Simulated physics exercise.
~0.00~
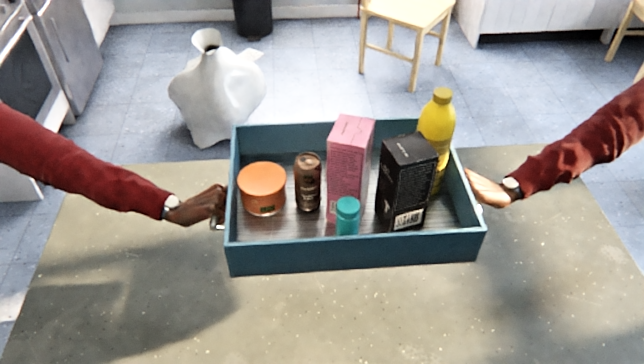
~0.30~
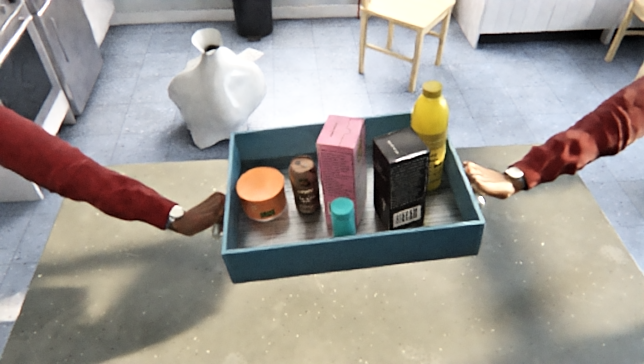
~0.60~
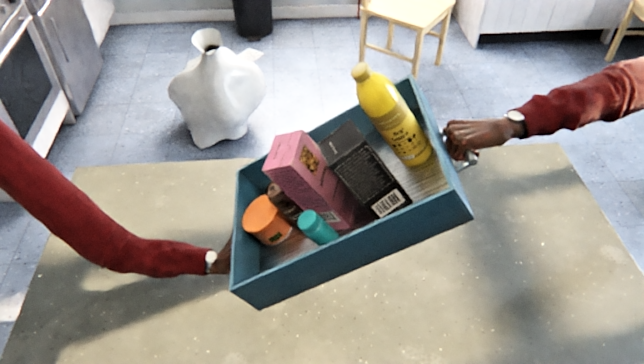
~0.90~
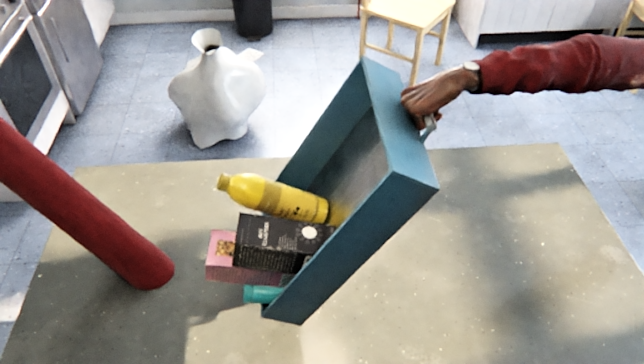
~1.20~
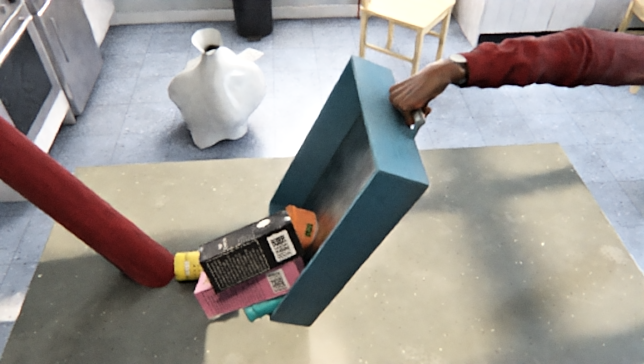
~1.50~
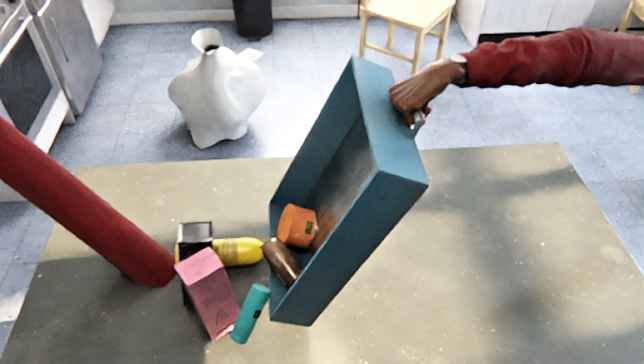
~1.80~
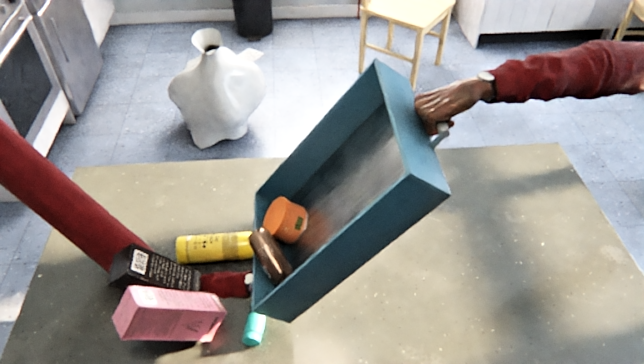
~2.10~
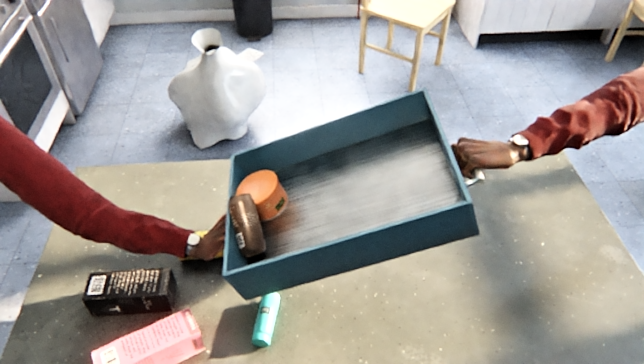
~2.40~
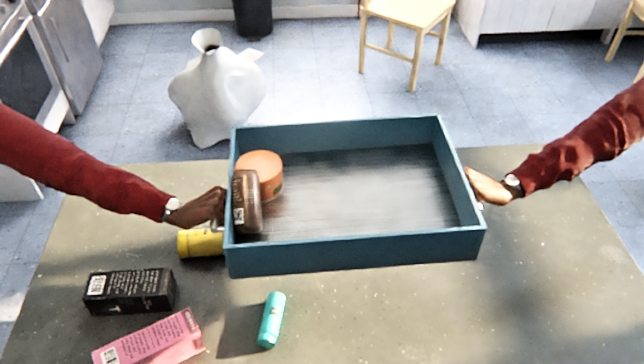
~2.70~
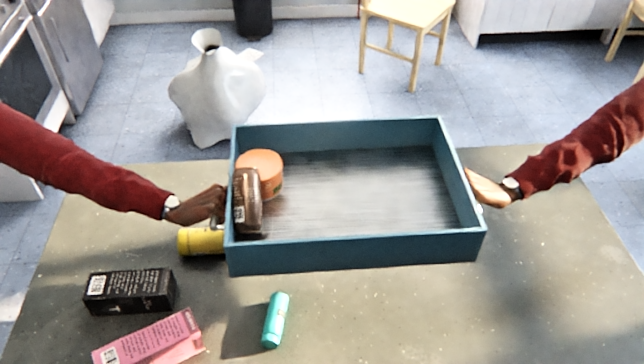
To begin with, two hands hold a blue open crate level above a table, with a yellow bottle, black carton, pink carton, turquoise shaker, brown can and orange tub inside. The crate tips left side down, and the items lean and slide toward its low end. As it tilts steeply, the yellow bottle comes out, followed by the black carton, pink carton and turquoise shaker. The hands then bring the crate back to level. The four spilled items end lying on the table, while the orange tub and the leaning brown can remain at the crate's left end.
